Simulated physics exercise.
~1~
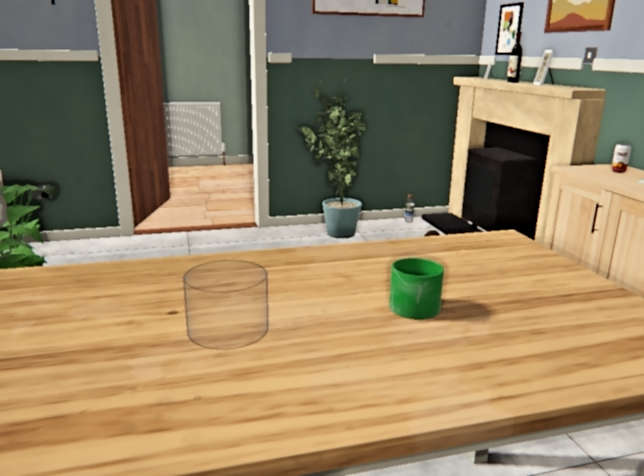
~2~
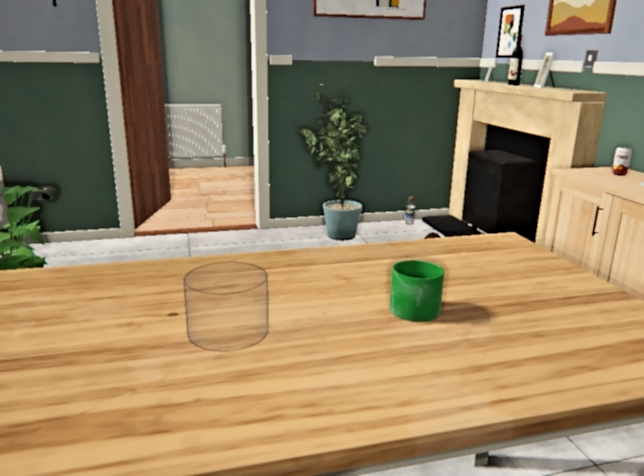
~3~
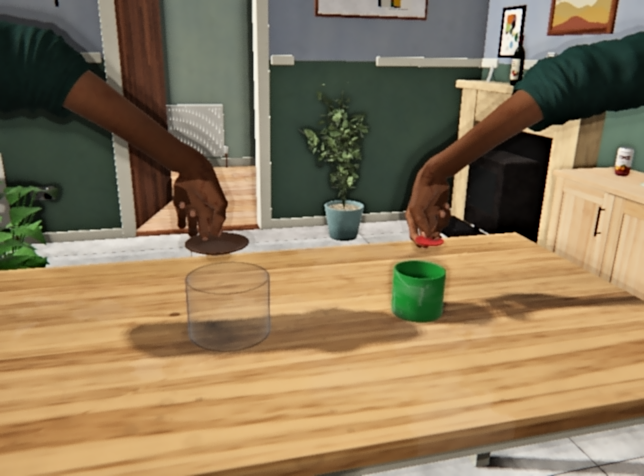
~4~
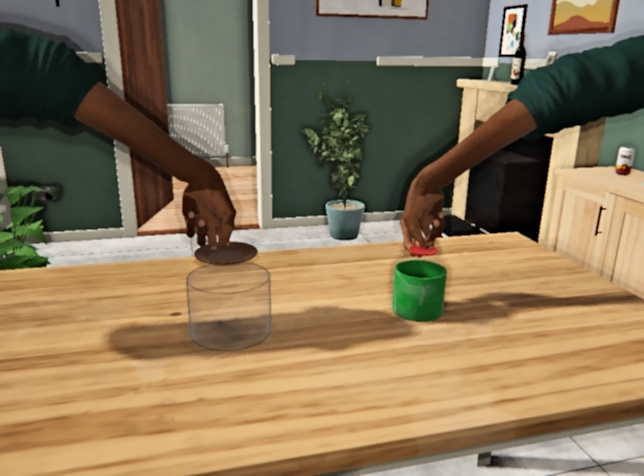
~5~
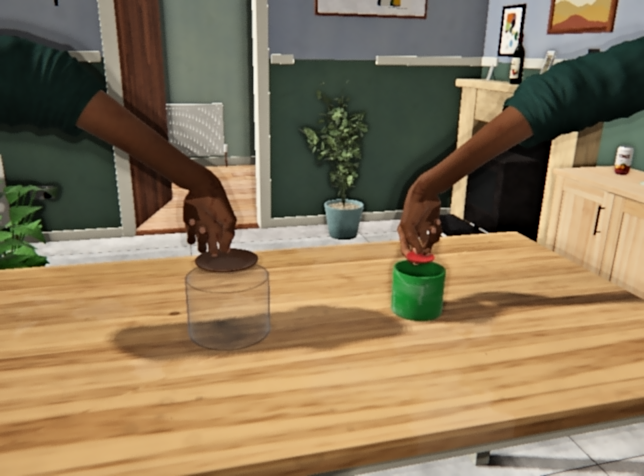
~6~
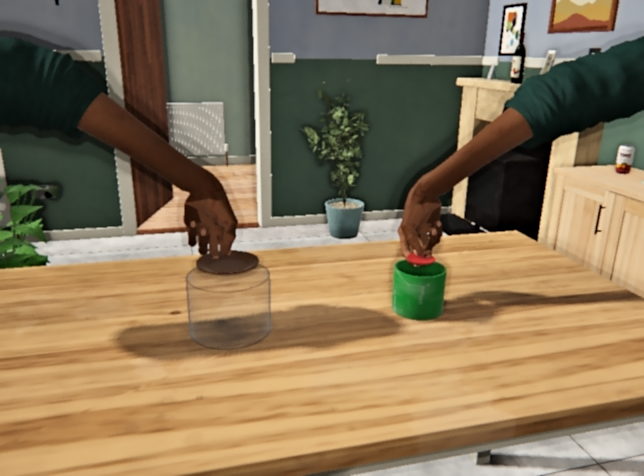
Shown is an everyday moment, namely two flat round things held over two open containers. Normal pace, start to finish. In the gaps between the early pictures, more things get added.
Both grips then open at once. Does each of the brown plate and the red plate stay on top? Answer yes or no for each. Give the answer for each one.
Brown plate - no; red plate - no.
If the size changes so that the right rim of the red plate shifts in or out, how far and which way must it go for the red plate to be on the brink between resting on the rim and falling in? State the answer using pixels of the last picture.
You'd need to go roughly 8 pixels to the right.
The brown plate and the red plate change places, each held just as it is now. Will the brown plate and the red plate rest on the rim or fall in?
The brown plate is held up, and the red plate slides in.
Then, 0.18 s later than the last frame, brown plate dropping near (230, 313); red plate dropping near (417, 304).
When it is over, the brown plate falls in, near (230, 323); the red plate falls in, near (417, 305).
